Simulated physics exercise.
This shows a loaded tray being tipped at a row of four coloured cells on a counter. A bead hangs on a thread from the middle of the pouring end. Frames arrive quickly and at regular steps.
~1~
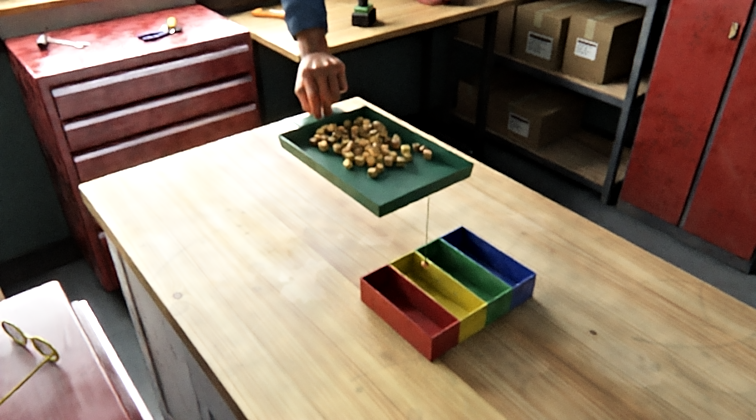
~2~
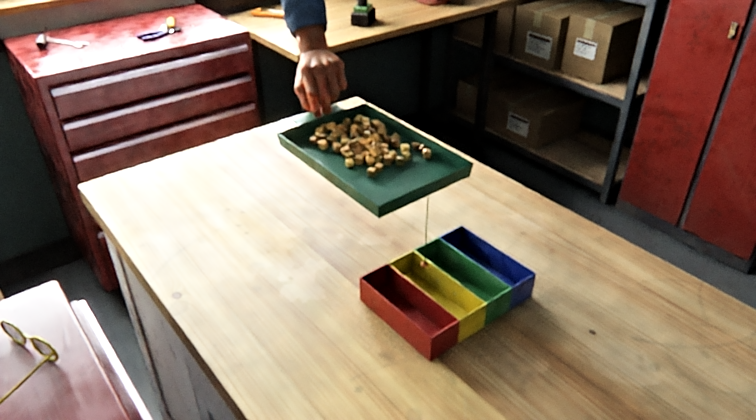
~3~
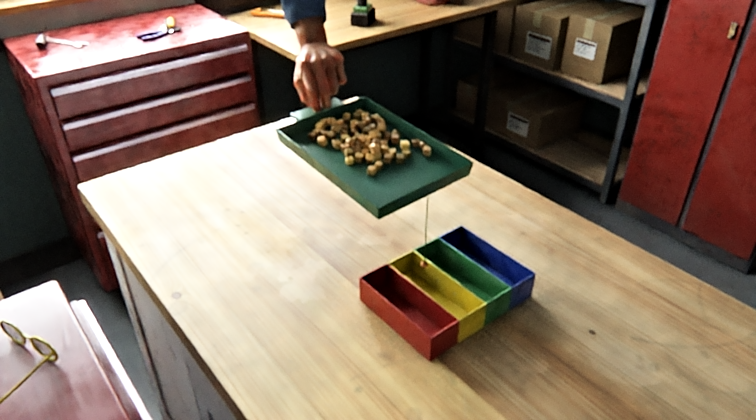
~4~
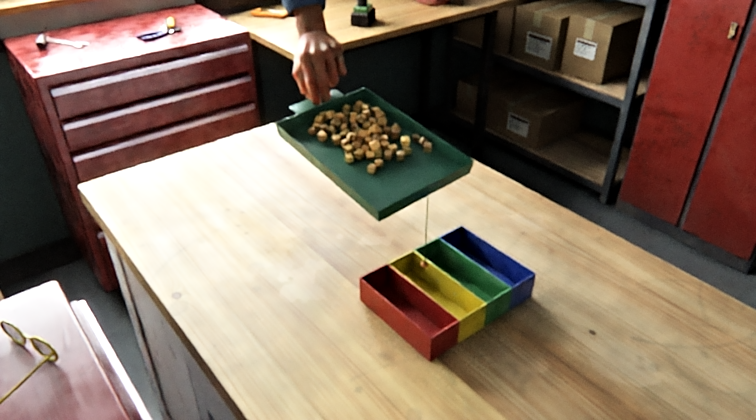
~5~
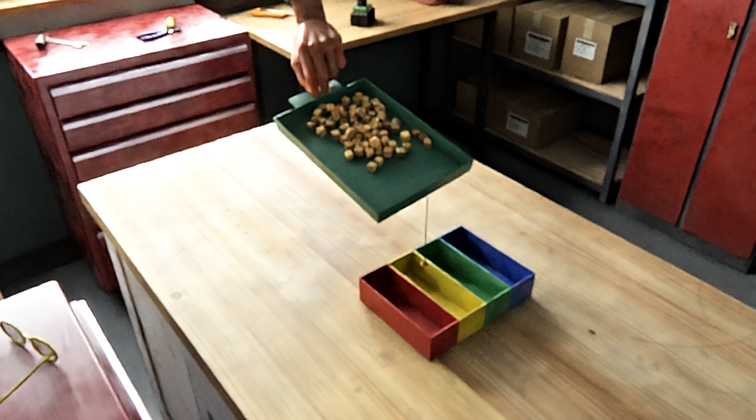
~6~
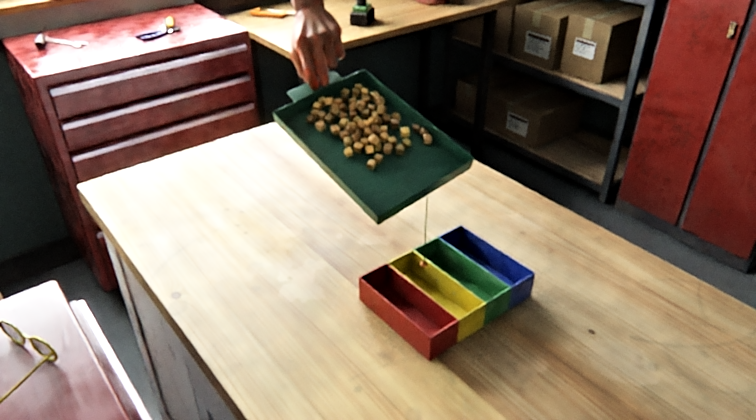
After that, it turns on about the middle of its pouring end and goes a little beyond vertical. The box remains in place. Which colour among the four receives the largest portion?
Red.
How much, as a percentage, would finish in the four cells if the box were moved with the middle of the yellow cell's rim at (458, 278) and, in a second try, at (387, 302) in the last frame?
Roughly 0% on the first try and 90% on the second.
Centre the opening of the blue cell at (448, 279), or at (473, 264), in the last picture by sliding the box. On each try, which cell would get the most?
Try one: The yellow one; try two: The cell in red.
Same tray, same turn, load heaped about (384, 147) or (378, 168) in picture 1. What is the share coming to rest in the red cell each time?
Near 40 and 40 percent respectively.
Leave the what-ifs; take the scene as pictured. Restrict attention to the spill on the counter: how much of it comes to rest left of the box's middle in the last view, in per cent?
Around 90 percent of the pieces.
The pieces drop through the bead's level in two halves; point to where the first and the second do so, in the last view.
For the early half I get (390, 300), and for the late half (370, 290).
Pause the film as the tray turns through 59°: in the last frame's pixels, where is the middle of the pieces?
Mark it at roughly (374, 189) in the final frame.
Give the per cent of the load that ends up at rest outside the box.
Around 60 %.
Soon, tray tipped steeply; nearly all on the tray; a small part falling or outside the box.
A while on, tray tipped right over; about two thirds on the tray; a small part in the red cell; about a quarter falling or outside the box.
Towards the end, tray tipped past a quarter turn; about a third in the red cell; about two thirds falling or outside the box.
Finally, tray tipped past a quarter turn; about a third in the red cell; none in the yellow cell; none in the green cell; none in the blue cell; about two thirds outside the box.
